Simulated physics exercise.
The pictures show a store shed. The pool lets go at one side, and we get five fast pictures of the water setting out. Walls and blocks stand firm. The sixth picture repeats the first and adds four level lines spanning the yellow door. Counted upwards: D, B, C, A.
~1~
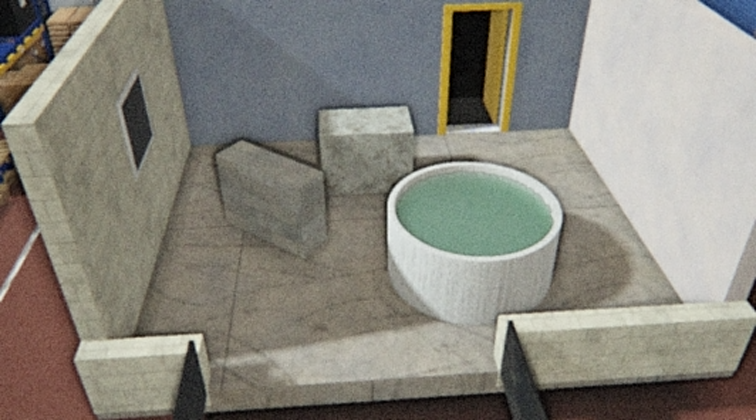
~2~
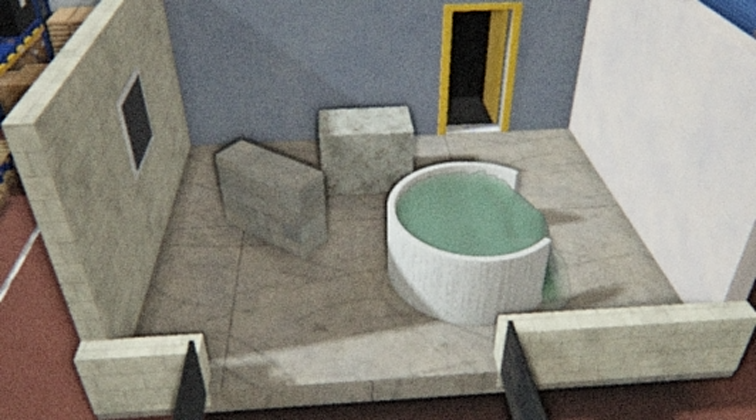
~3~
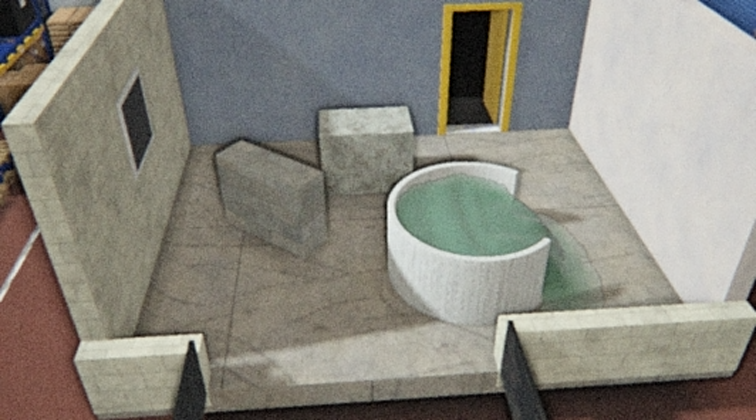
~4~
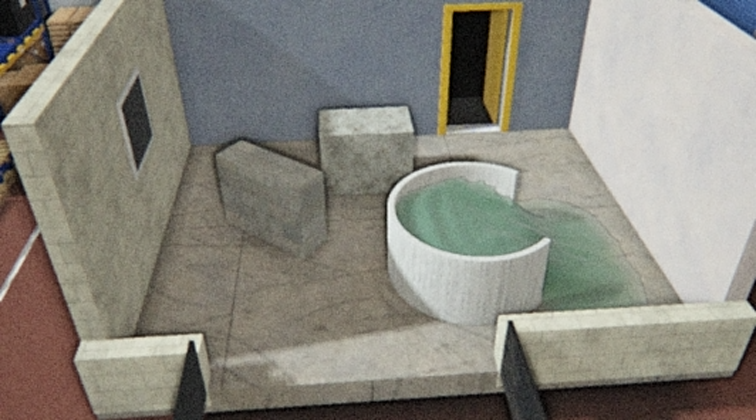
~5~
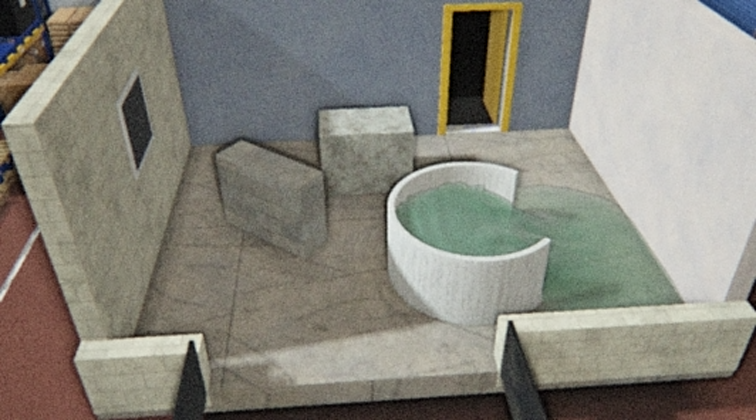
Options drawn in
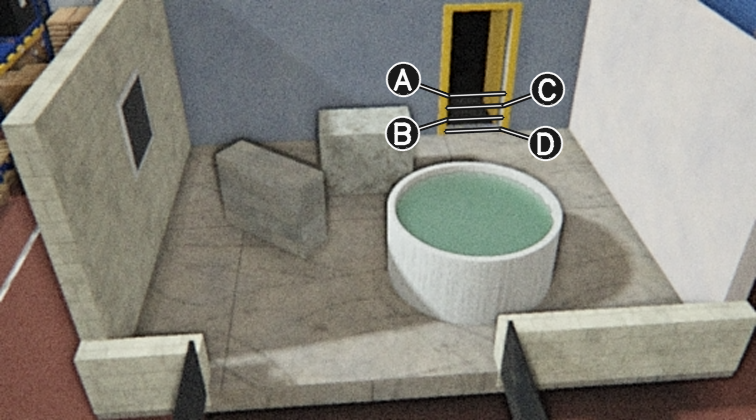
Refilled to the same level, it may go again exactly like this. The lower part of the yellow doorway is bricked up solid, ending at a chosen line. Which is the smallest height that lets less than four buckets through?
B.
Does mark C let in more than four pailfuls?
No, not at all.
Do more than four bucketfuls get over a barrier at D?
Yes.
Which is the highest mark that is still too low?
The answer is D.
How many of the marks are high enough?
Three of the four.
On the marked copy, A at (476, 94); B at (474, 118); C at (475, 106); D at (473, 130); from the bottom up D, B, C, A.
Choosing A, nothing gets over.
Choosing B, nothing gets over.
Choosing C, nothing gets over.
Choosing D, some 15 bucketfuls get in.
